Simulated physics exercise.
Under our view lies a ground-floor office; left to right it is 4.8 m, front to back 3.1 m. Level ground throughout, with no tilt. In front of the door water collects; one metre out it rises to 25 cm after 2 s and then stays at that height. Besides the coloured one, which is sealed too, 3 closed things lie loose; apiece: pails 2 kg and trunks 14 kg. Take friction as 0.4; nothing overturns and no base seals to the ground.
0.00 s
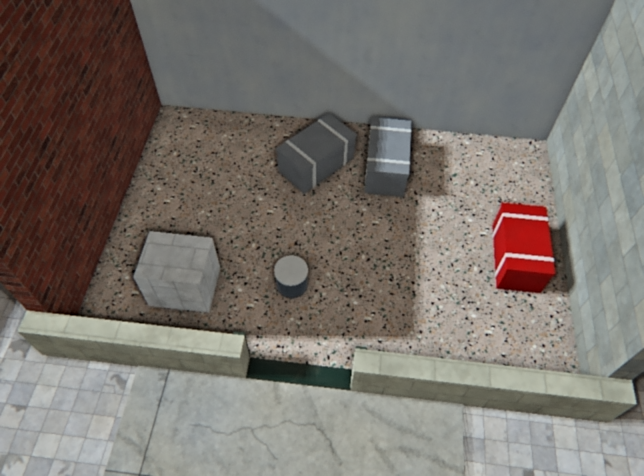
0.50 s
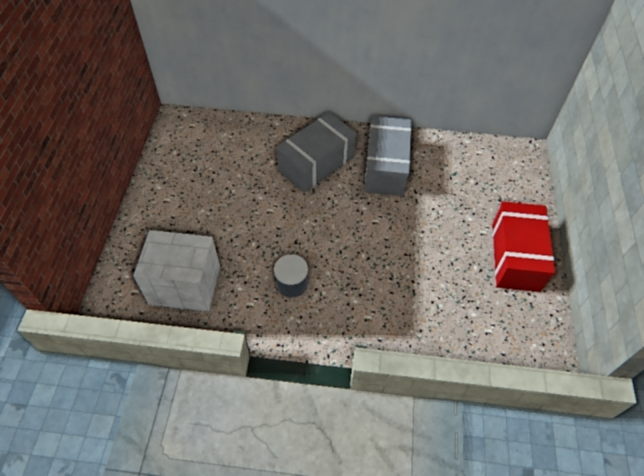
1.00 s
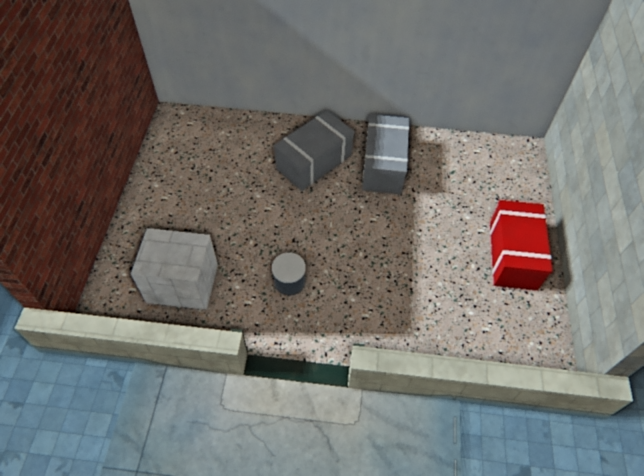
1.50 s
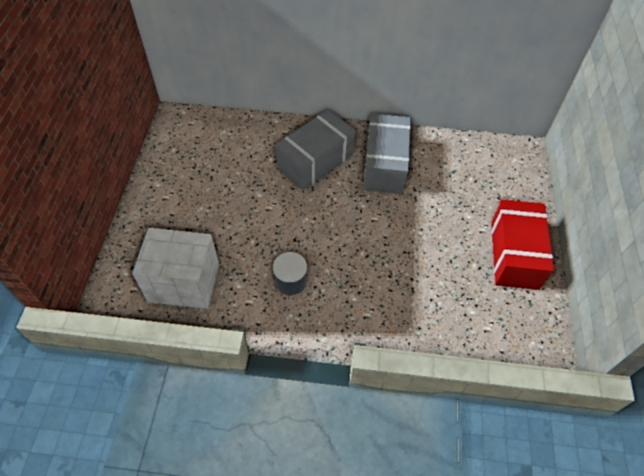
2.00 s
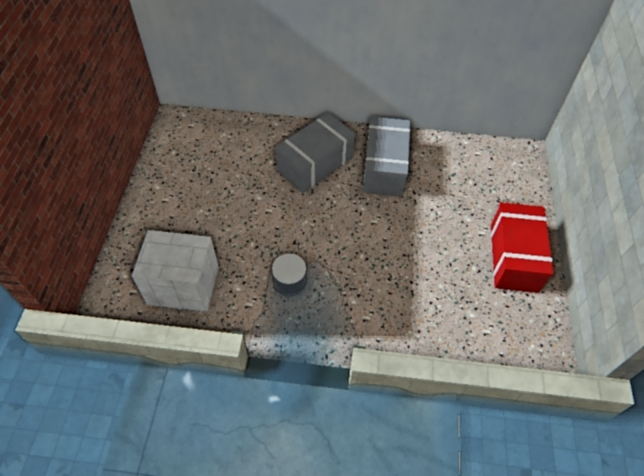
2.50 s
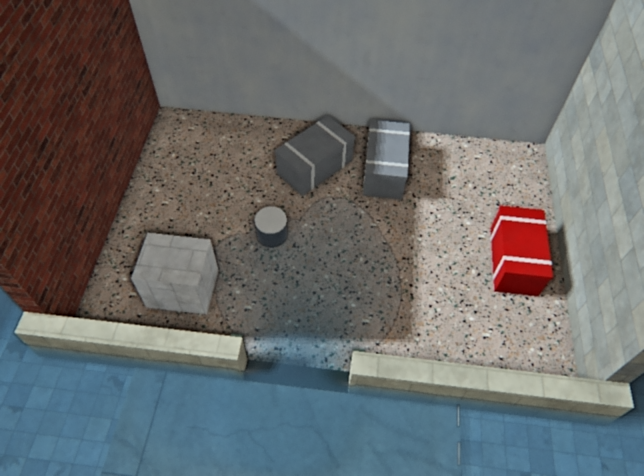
The clip opens on a walled room seen from above, with a red trunk at right, two grey trunks at the back, a grey pail and a pale block. Water spreads over the paving outside, then enters through the doorway gap; the pail shifts back and left while the trunks stay put.
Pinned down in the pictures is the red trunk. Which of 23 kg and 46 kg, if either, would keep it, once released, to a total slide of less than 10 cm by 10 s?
Looks to me like only the heavy option works.
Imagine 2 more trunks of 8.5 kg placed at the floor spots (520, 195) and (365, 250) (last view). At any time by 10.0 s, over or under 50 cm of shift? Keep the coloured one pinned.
In order: Within the mark, above the mark.
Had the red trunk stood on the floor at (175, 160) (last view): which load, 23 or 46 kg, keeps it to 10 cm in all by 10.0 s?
Short answer: No load.
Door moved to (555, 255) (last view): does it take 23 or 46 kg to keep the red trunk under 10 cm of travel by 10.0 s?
Then no mass works.
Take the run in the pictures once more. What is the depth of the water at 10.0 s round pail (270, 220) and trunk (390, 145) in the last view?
Around 6 cm and 13 cm.
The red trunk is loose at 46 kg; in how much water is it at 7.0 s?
Close to 5 cm deep.
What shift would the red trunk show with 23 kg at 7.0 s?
I'd put it at roughly 0 cm.
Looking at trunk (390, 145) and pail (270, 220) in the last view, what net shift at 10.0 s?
In turn: 150 cm, 60 cm.
After 3.5 s the red trunk would be 0 cm from its start with 23 kg and 0 cm from its start with 46 kg; 1 cm of water round it then.
After 4.5 s the red trunk would be 0 cm from its start with 23 kg and 0 cm from its start with 46 kg; 2 cm of water round it then.
After 7.0 s the red trunk would be 1 cm from its start with 23 kg and 0 cm from its start with 46 kg; 5 cm of water round it then.
After 10.0 s the red trunk would be 96 cm from its start with 23 kg and 1 cm from its start with 46 kg; 8 cm of water round it then.
